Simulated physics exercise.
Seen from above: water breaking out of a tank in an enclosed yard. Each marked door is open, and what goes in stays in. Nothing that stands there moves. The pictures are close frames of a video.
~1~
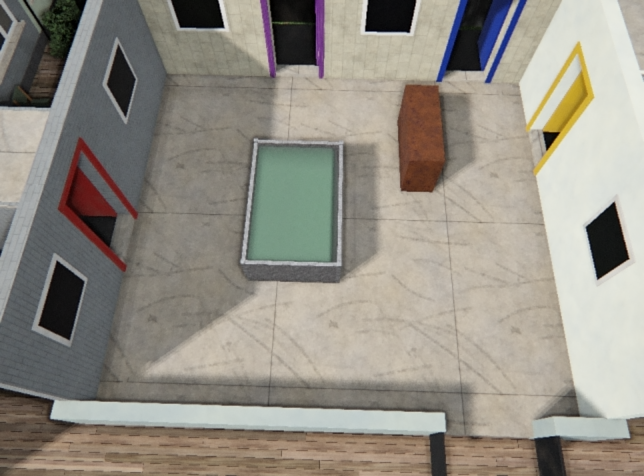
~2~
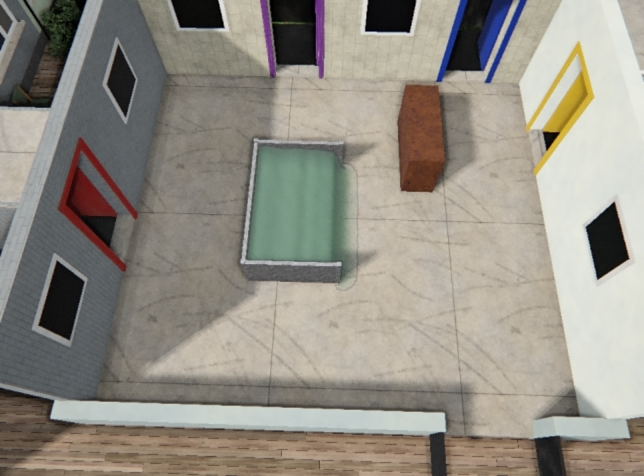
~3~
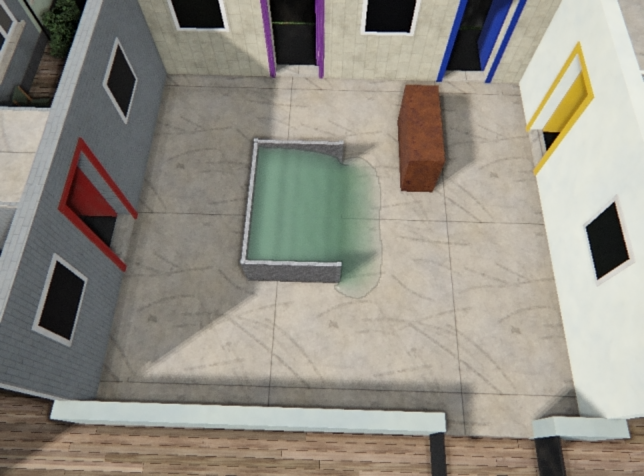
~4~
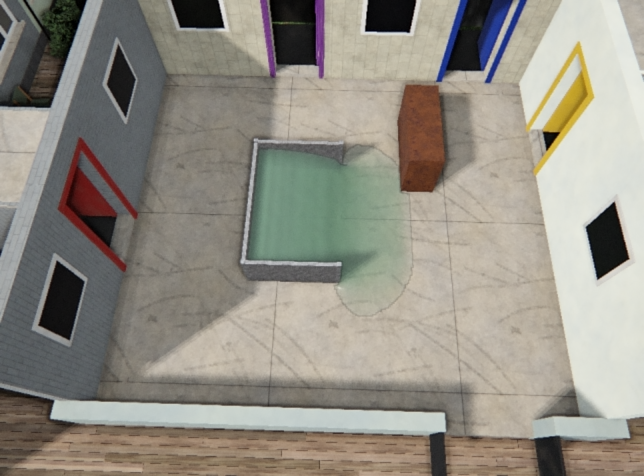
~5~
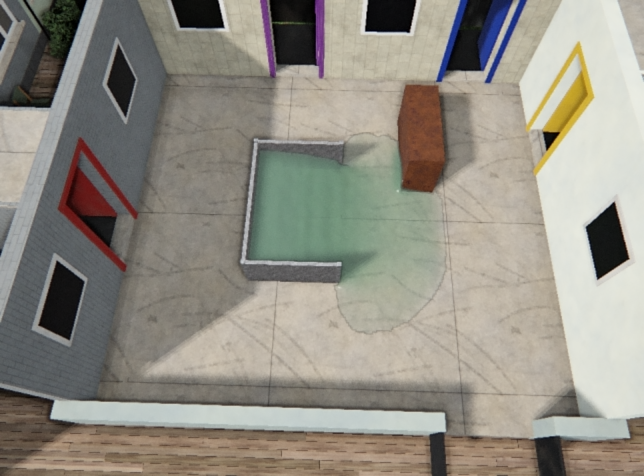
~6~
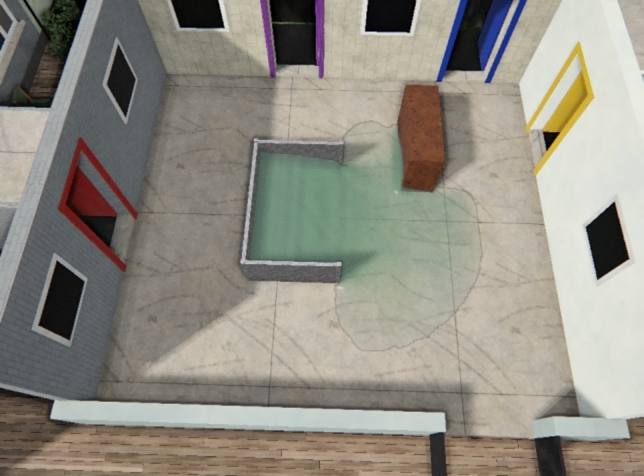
Green water pours from the tank's open right side and spreads around a reddish-brown block.
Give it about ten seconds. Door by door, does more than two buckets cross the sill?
One by one: The blue door lets in a lot; the red door admits no more than that; the yellow door admits no more than that; the purple door admits no more than that.
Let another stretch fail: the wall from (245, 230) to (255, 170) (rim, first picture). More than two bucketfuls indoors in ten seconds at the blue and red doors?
In short: The blue door lets less in, the red door is over.
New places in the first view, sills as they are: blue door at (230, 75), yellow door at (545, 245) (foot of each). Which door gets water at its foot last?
That is the red one.
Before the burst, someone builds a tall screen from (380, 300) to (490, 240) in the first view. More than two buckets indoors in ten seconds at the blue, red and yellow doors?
The blue door is over, the red door keeps below it, the yellow door floods.
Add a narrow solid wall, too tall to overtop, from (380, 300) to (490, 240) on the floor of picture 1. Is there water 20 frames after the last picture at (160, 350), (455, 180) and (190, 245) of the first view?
One after the other: Clear, covered, clear.
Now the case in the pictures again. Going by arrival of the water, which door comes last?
That is the red door.
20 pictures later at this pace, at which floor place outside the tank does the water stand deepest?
Close to (577, 421).
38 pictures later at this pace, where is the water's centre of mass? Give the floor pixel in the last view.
Near (412, 213).
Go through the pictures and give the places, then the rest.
The first frame shows the water tank at (295, 201) is whole and still.
In the second frame, water pours out at (338, 216) and has run to (339, 287).
In the third frame, water pours out at (338, 216) and has run to (364, 291).
In the fourth frame, the front is at (371, 308), out from the gap at (337, 217).
In the fifth frame, the front is at (418, 306), out from the gap at (337, 217).
In the sixth frame, the front is at (474, 268), out from the gap at (337, 217).
A moment on, water covers 30 % of the floor; the blue door not reached, the red door not reached, the yellow door not reached, the purple door not reached.
Next, water covers 45 % of the floor; the blue door wet at the sill, nothing in, the red door not reached, the yellow door wet at the sill, nothing in, the purple door wet at the sill, nothing in.
Then, water covers 55 % of the floor; the blue door under two buckets in, the red door not reached, the yellow door under two buckets in, the purple door wet at the sill, nothing in.
Later, water covers 75 % of the floor; the blue door over two buckets in, the red door not reached, the yellow door under two buckets in, the purple door wet at the sill, nothing in.
In the end, water covers 100 % of the floor; the blue door over two buckets in, the red door wet at the sill, nothing in, the yellow door under two buckets in, the purple door wet at the sill, nothing in.
